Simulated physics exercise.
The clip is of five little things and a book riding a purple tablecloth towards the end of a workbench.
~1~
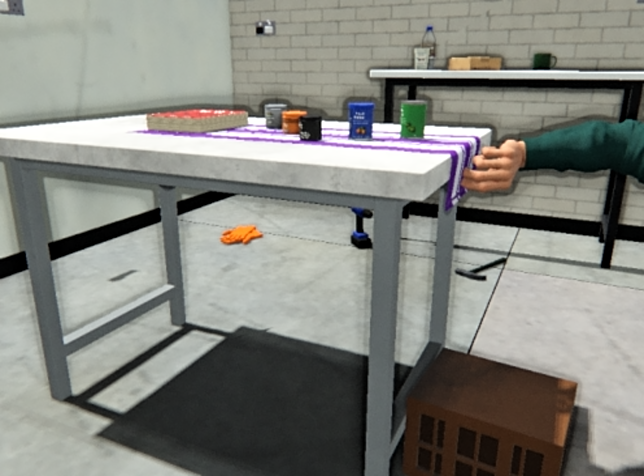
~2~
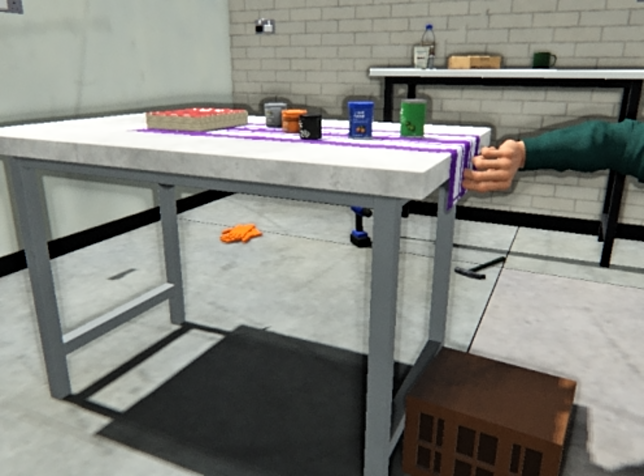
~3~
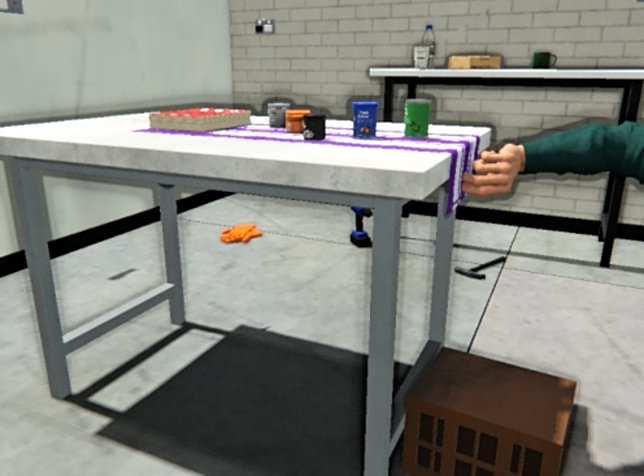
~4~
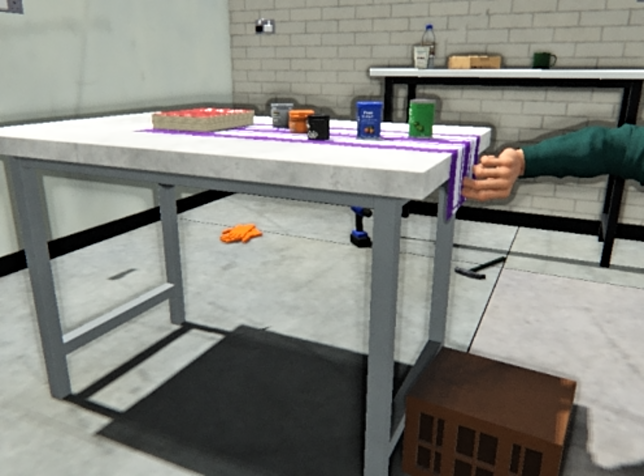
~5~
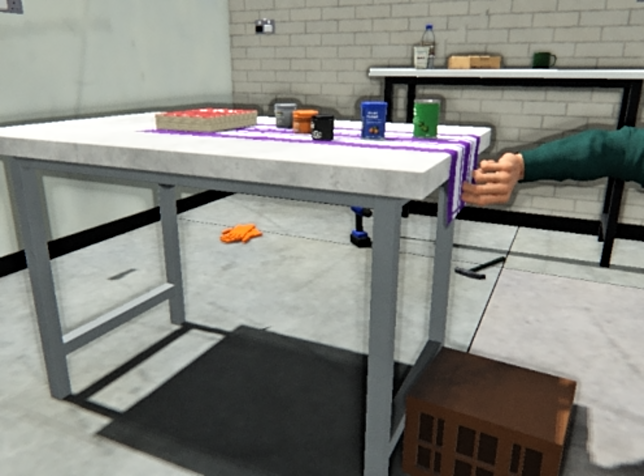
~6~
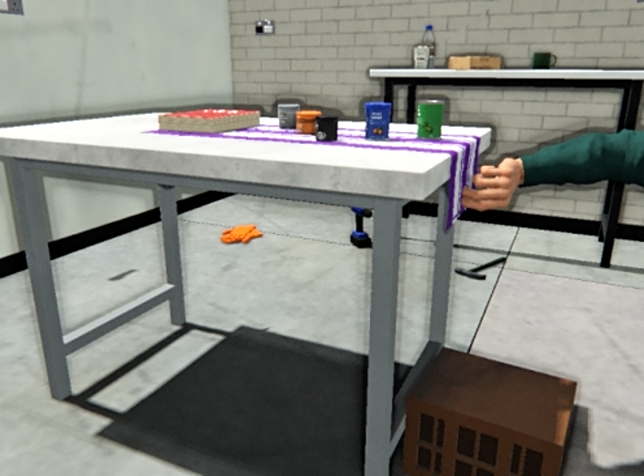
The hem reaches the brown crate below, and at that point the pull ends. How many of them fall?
I'd say the tally of dropped things is a set of four in the end.
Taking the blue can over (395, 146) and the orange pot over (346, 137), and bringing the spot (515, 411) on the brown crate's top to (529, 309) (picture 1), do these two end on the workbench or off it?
The blue can ends up off the top and the orange pot ends up still on top.
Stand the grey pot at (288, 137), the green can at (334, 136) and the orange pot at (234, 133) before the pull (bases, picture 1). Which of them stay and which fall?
The grey pot will end up down, the green can will end up down, and the orange pot will stay where it is.
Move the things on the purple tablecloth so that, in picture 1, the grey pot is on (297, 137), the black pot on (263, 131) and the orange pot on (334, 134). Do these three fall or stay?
Well, the grey pot is dislodged, the black pot is safe, and the orange pot is dislodged.
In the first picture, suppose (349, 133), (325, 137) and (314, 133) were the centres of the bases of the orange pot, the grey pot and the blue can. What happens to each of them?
Result - orange pot lost; grey pot lost; blue can lost.
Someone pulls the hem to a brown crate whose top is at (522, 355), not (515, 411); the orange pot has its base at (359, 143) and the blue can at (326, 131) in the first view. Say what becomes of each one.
The orange pot is carried off; the blue can survives.
Soon after, hem near (458, 294); green can gone.
After that, hem on the crate; green can, blue can, black pot and orange pot gone.
In the end, hem on the crate; green can, blue can, black pot and orange pot gone. The workbench loses four.
